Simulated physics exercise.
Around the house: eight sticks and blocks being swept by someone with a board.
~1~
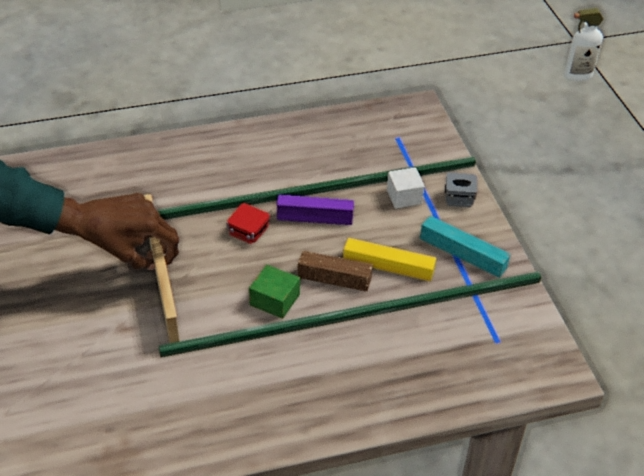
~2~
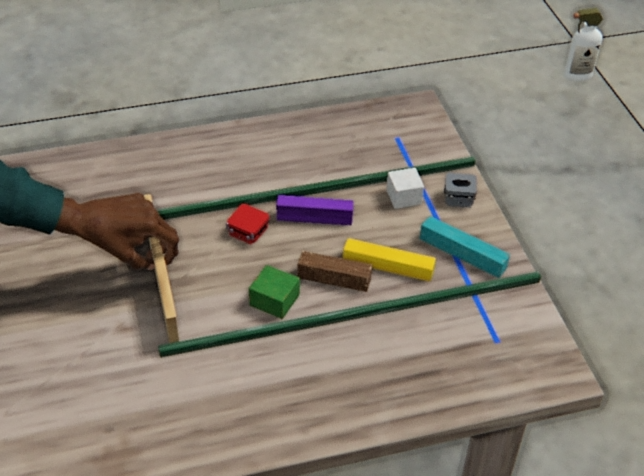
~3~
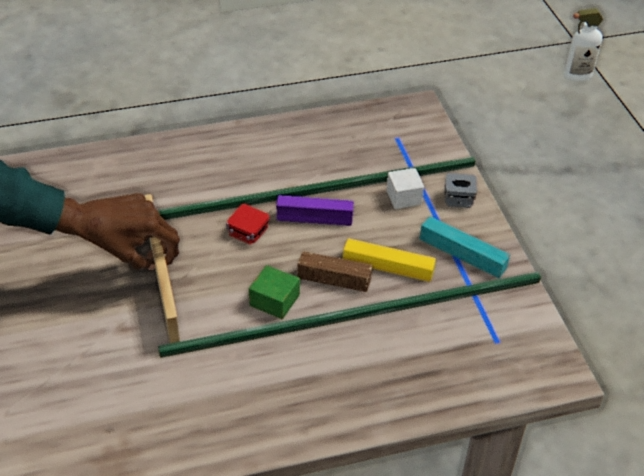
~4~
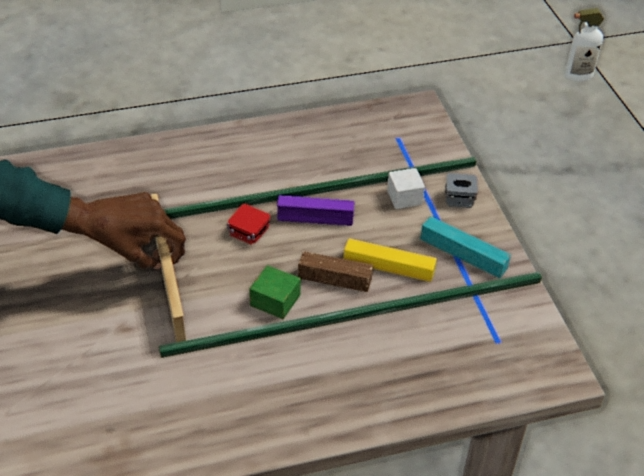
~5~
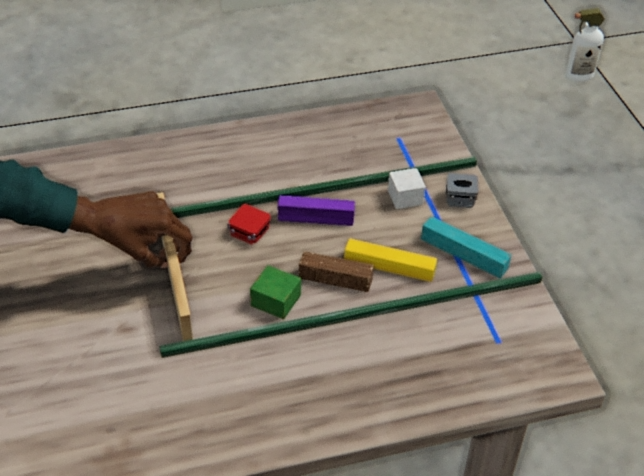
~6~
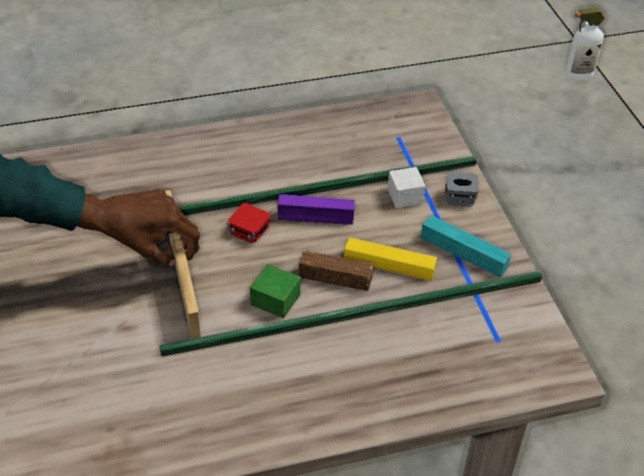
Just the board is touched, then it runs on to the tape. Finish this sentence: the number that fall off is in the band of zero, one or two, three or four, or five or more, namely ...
Namely one or two.
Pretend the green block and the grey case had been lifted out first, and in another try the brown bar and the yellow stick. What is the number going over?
In the first try 0, in the other 0.
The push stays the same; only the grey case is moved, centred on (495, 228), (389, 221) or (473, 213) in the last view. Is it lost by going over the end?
The grey case falls; remains up; falls.
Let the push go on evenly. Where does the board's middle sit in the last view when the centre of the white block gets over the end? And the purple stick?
The middle is at (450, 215) when it's the white block, and at (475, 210) when it's the purple stick.
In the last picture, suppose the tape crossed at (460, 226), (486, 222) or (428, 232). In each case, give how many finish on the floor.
Going through them in order, you'd see 4, 7 and 0.
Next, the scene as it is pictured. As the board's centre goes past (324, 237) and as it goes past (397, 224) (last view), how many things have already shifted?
First 5, after that 8.
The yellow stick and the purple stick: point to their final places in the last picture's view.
The yellow stick comes to rest close to (503, 229), while the purple stick rests close to (459, 182).
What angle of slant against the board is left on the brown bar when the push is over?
The angle comes out near 45 degrees.
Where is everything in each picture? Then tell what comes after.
The first picture shows grey case (461, 191); turquoise bar (464, 246); white block (405, 188); board (160, 267); tape (443, 230).
The second picture shows turquoise bar (464, 246); purple stick (315, 210).
The third picture shows white block (405, 188); board (161, 267).
The fourth picture shows grey case (461, 191); green block (275, 292).
The fifth picture shows turquoise bar (465, 247); yellow stick (390, 260).
The sixth picture shows grey case (461, 190); turquoise bar (465, 246); white block (406, 187); board (181, 263); tape (444, 229).
Early on, none off yet; grey case at rest near (461, 190); turquoise bar at rest near (465, 246); white block at rest near (406, 187).
A while later, none off yet; grey case travelled a little near (476, 189); turquoise bar travelled a little near (489, 230); white block travelled about its own width near (445, 177).
Finally, the number that fall off is one or two; lost, grey case.
